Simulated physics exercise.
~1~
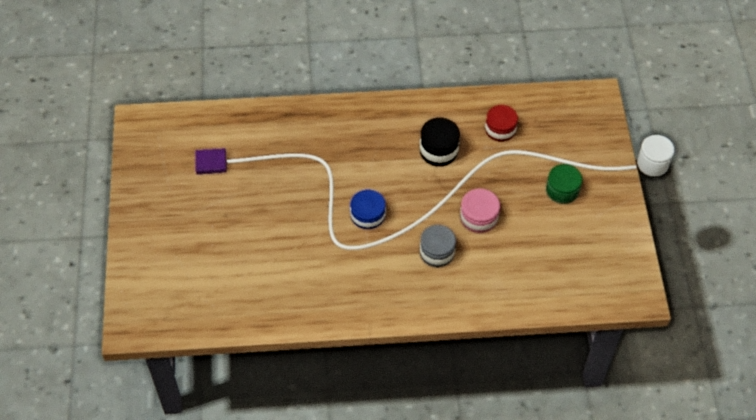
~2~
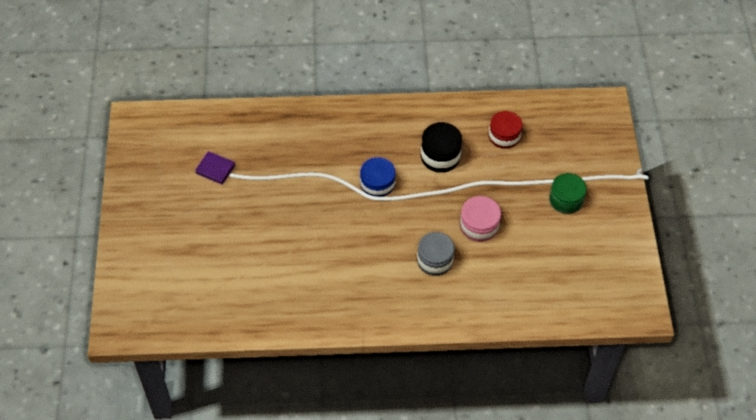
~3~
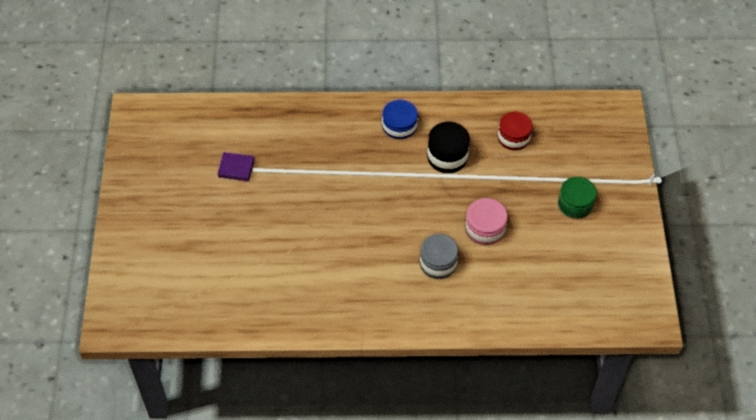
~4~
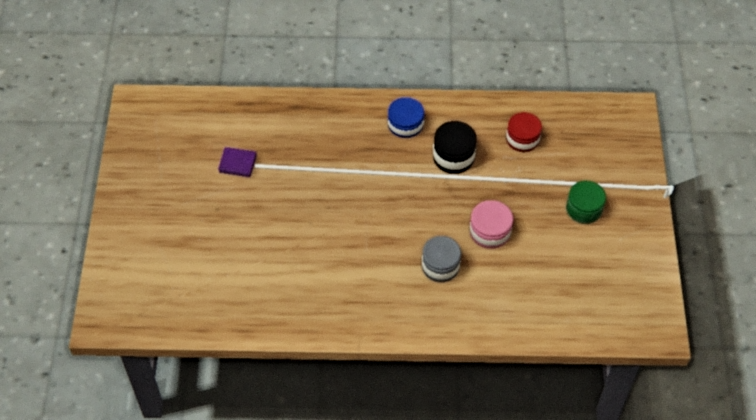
White cylinder dropping off a wooden table's right edge, its cord pulling taut, shoving the blue tin upward and shifting a purple block.
